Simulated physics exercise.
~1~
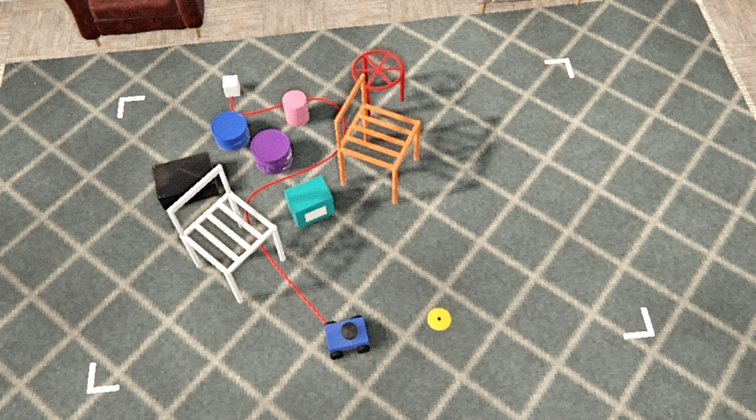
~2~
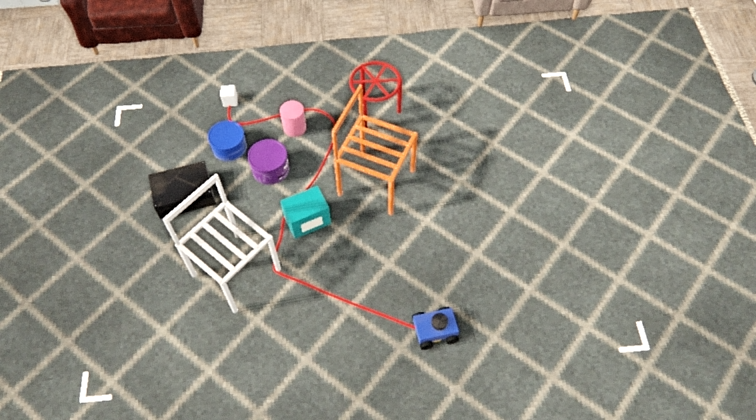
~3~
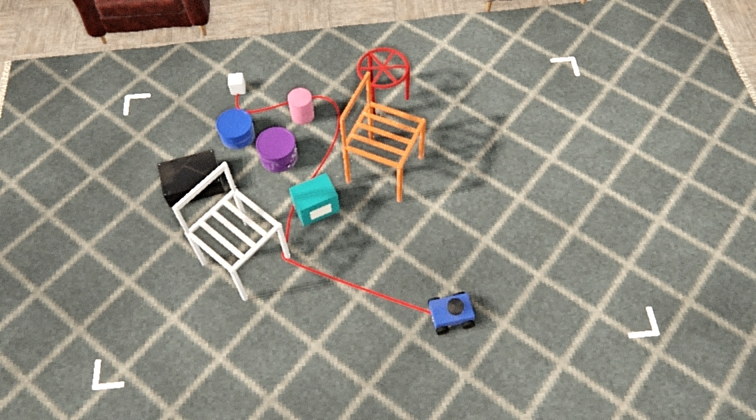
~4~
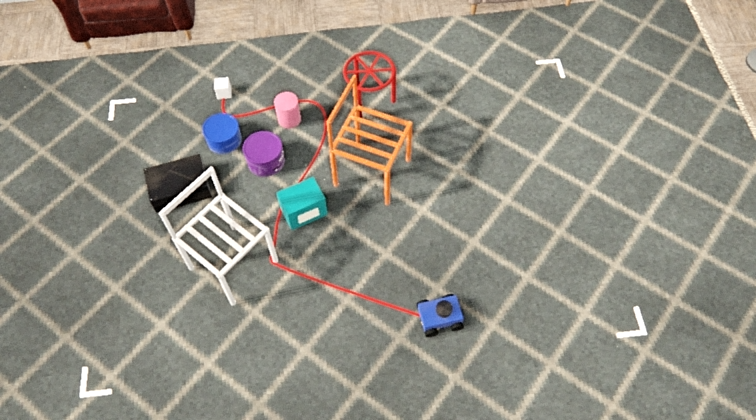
Patterned grey rug with chairs, tubs and boxes, a small blue cart trailing a red cord moving right, then sitting still.
